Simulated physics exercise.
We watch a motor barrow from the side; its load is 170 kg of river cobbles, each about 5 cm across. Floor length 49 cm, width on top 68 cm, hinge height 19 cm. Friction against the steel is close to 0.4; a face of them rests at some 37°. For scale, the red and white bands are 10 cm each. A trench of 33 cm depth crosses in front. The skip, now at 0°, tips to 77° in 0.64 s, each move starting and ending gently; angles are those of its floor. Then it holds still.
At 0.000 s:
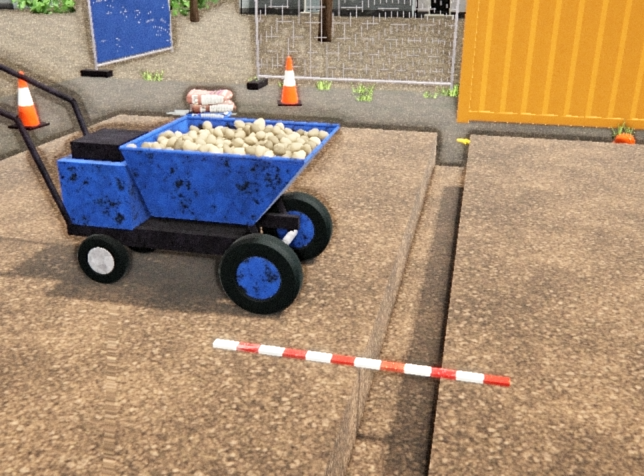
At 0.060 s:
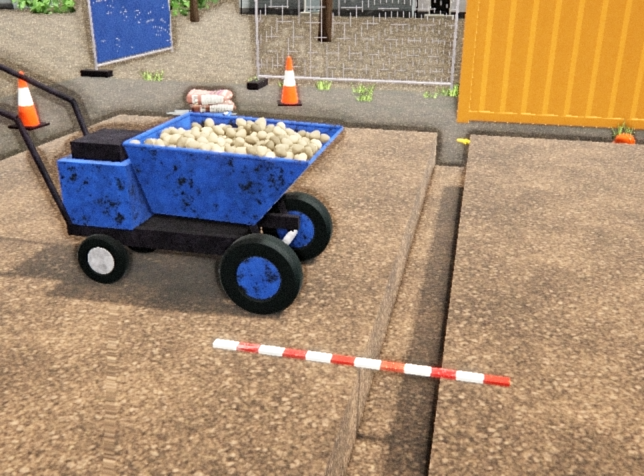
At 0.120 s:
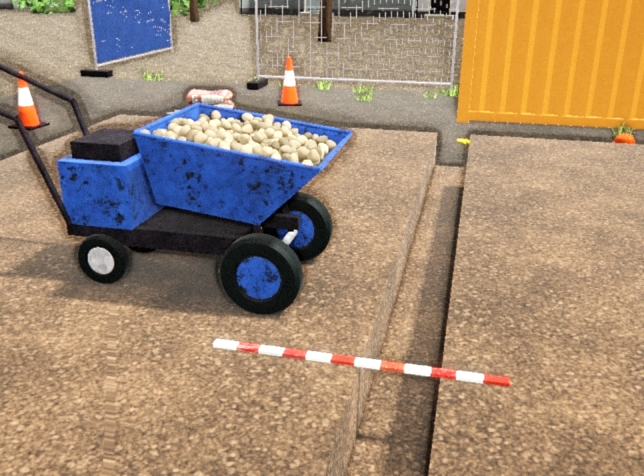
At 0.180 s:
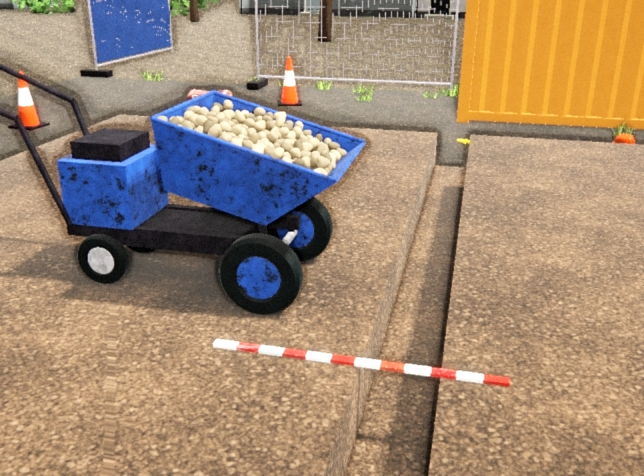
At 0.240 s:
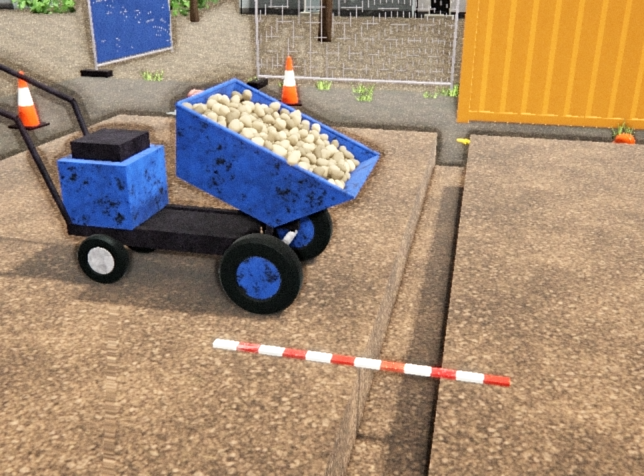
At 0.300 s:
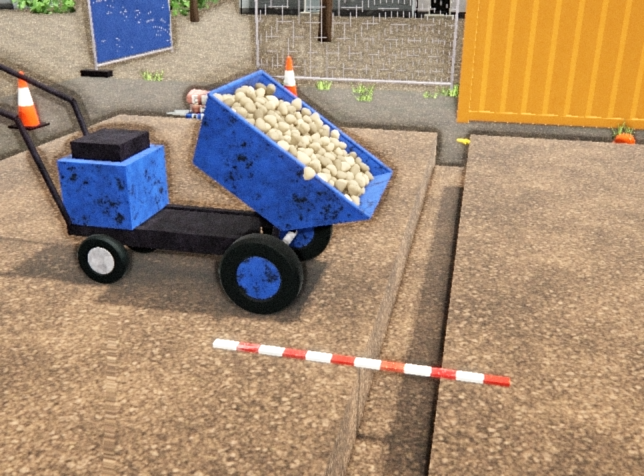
A blue skip full of pale stones tilts steeply to the right on a parked barrow.
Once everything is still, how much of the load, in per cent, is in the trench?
Some 62 per cent of it.
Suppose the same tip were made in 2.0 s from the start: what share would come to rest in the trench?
It would be near 85 per cent.
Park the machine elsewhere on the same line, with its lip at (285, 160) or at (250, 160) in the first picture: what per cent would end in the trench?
About 80 and 80 per cent.
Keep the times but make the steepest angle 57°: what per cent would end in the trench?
It would be near 40 per cent.
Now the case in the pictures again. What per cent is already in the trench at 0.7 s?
Some 30 per cent.
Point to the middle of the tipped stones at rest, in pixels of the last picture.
Near (436, 331).
After 0.5 s the floor is at 65°; 100 % in the skip; the foremost stones are at (404, 252).
After 0.7 s the floor is at 77°; 52 % in the skip, 29 % in the trench, 18 % past the trench; the foremost stones are at (498, 312).
After 1.1 s the floor is at 77°; 7 % in the skip, 55 % in the trench, 38 % past the trench; the foremost stones are past the picture's edge.
After 3.0 s the floor is at 77°; 0 % in the skip, 62 % in the trench, 38 % past the trench; the foremost stones are past the picture's edge.
